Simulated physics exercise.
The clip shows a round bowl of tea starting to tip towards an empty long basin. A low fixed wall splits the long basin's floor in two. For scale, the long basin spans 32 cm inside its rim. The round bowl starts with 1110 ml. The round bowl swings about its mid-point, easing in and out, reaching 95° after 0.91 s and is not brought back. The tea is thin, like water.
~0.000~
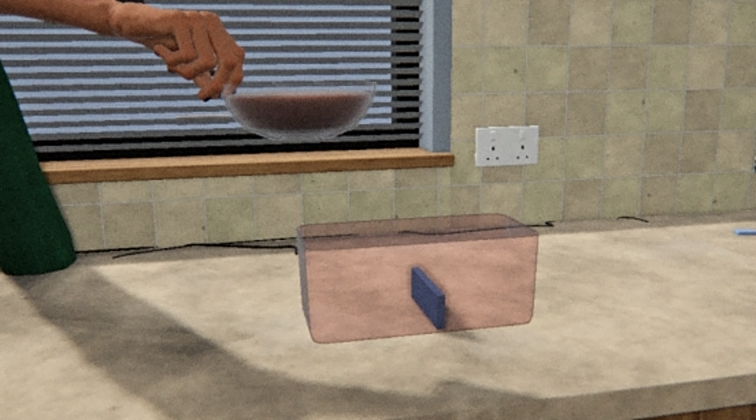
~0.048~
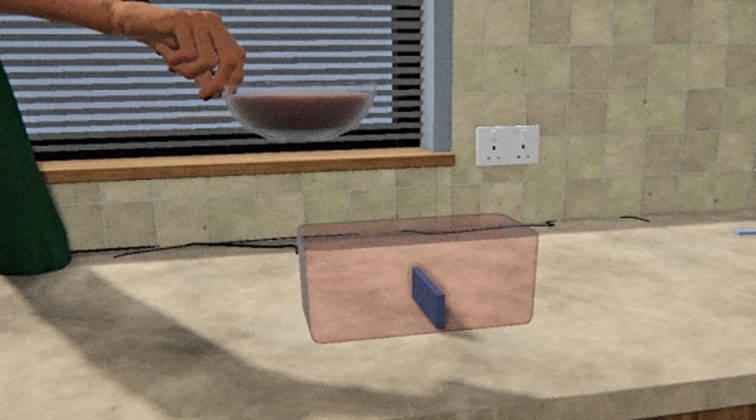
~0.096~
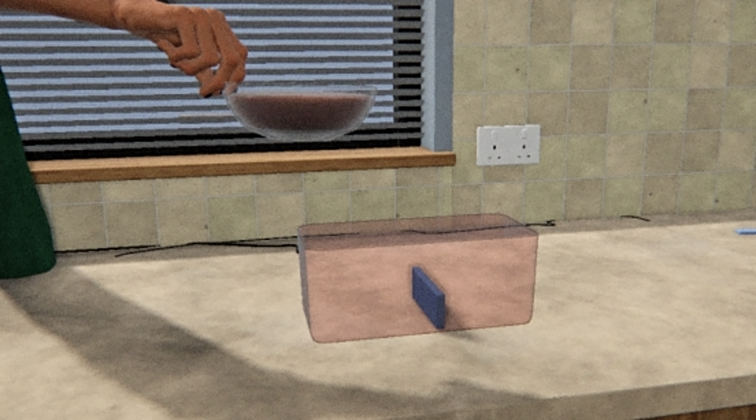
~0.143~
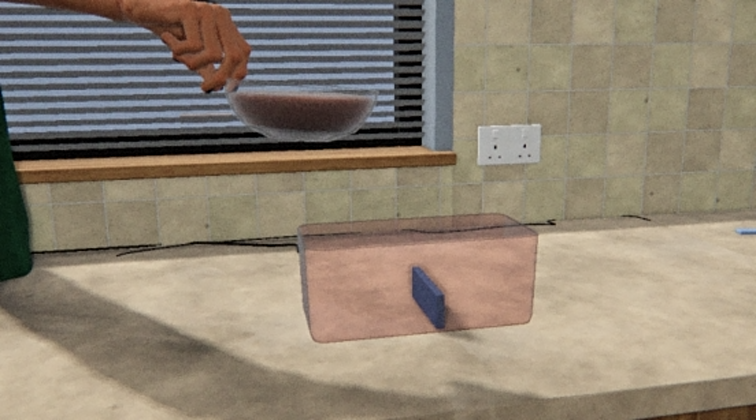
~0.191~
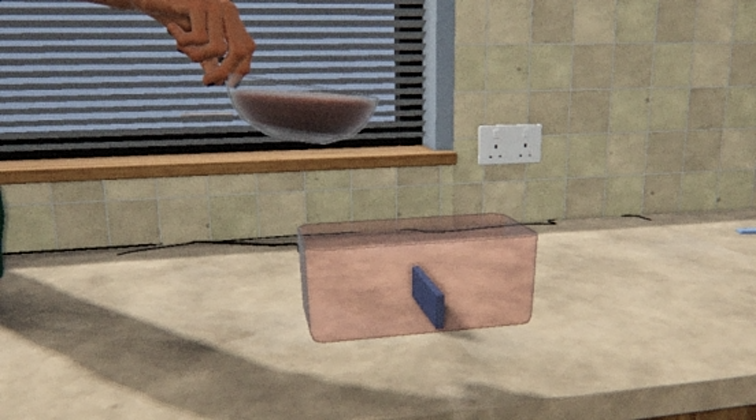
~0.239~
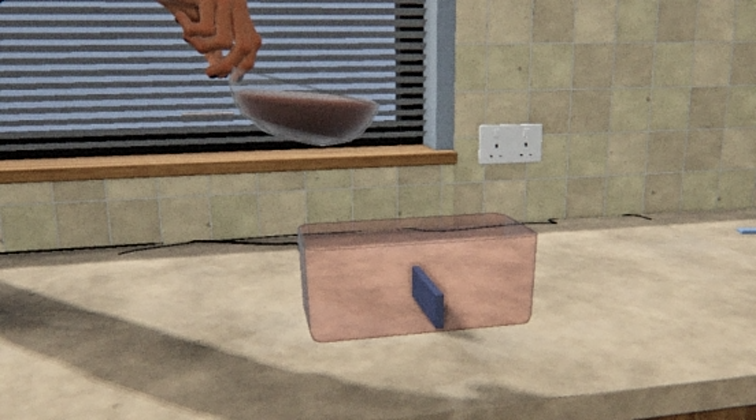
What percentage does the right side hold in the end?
About 42 per cent.
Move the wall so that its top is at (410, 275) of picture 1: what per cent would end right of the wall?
Then about 55 per cent.
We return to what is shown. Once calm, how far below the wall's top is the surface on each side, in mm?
Some 26 mm on the left and 24 mm on the right.
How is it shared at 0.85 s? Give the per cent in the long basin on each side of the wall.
Left about 40, right about 42.
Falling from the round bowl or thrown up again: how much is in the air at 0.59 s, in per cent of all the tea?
About 54 per cent.
By 0.59 s the tilt is 69° and 25 per cent is still to pour, 3 is left of the wall and 16 right of it.
By 0.85 s the tilt is 94° and 1 per cent is still to pour, 40 is left of the wall and 42 right of it.
By 1.12 s the tilt is 95° and 0 per cent is still to pour, 47 is left of the wall and 42 right of it.
By 1.41 s the tilt is 95° and 0 per cent is still to pour, 47 is left of the wall and 42 right of it.
At rest 47 per cent lies left of the wall, 42 right of it and 11 outside.
